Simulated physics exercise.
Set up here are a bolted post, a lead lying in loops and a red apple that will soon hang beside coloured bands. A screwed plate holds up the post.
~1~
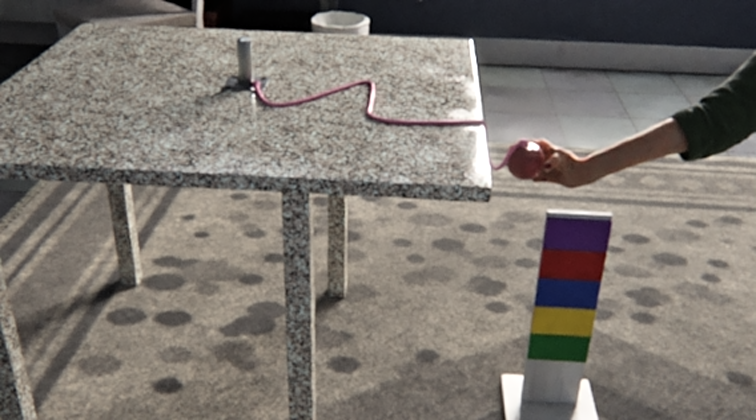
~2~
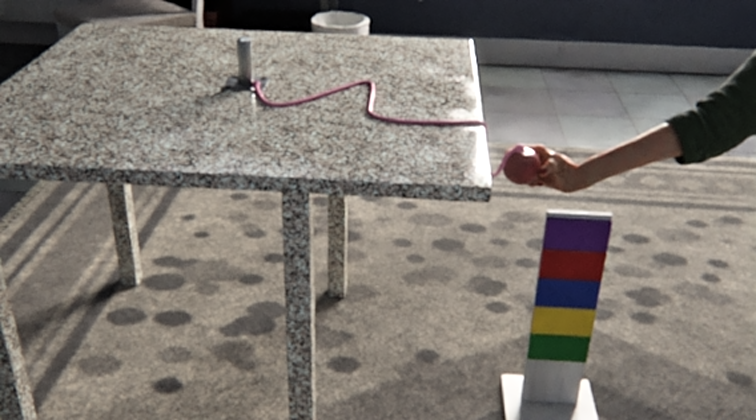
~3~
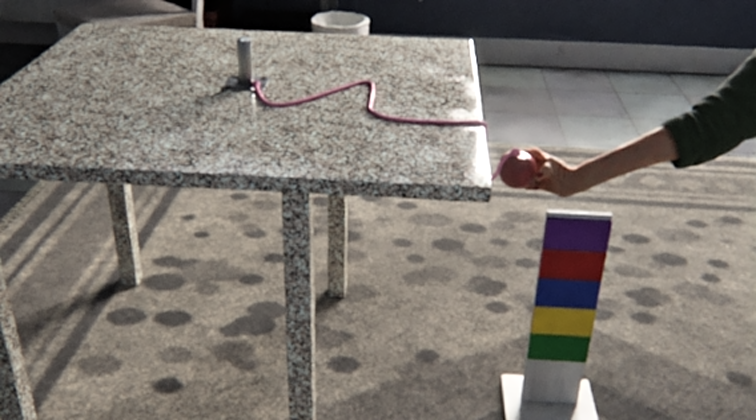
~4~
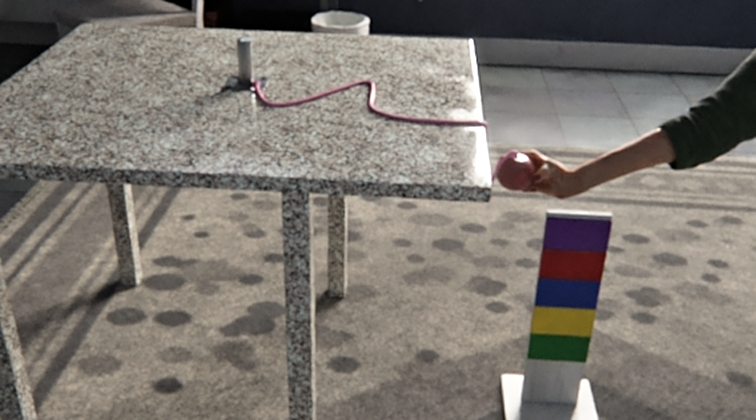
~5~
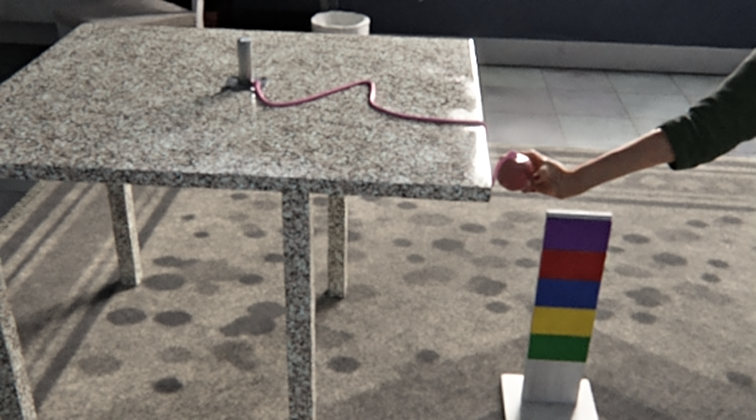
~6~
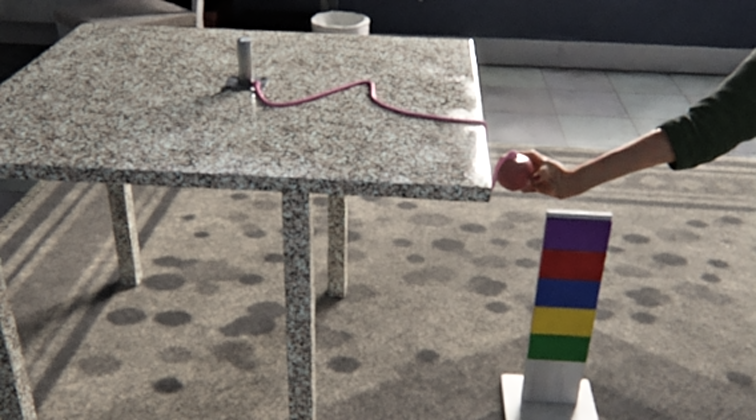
A hand holds a red ball on a cord beside a speckled table, shifting slightly left.
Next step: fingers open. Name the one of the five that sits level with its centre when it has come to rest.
That would be green.
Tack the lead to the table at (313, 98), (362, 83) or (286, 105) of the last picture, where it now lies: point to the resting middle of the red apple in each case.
In that order: (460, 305), (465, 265) and (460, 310).
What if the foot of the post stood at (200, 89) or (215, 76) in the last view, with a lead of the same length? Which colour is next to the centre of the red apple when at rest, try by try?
Going case by case, it's yellow and then yellow.
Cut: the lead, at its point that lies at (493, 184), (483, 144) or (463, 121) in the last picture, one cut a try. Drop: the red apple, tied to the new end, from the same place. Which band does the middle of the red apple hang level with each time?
Try 1: Yellow. Try 2: Red. Try 3: Purple.
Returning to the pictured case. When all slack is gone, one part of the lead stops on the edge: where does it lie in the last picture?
About (374, 98).
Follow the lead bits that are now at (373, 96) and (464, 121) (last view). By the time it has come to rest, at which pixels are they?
(475, 100) and (469, 199).
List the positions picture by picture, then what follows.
The first frame shows red apple (525, 161); purple (578, 236); red (573, 266); blue (568, 295); yellow (563, 323); green (559, 349).
The second frame shows red apple (521, 166); lead through (263, 99) (328, 93) (372, 94) (396, 121) (483, 133).
The third frame shows red apple (518, 170).
The fourth frame shows red apple (515, 172); lead through (263, 99) (328, 93) (372, 94) (408, 119) (483, 143).
The fifth frame shows red apple (514, 173).
The sixth frame shows red apple (514, 173); lead through (263, 99) (328, 93) (372, 94) (427, 117) (482, 160).
Early on, apple near (466, 320); level with yellow.
Midway, apple near (454, 316); level with green.
Finally, apple near (455, 325); level with green. Its middle rests at the green band.
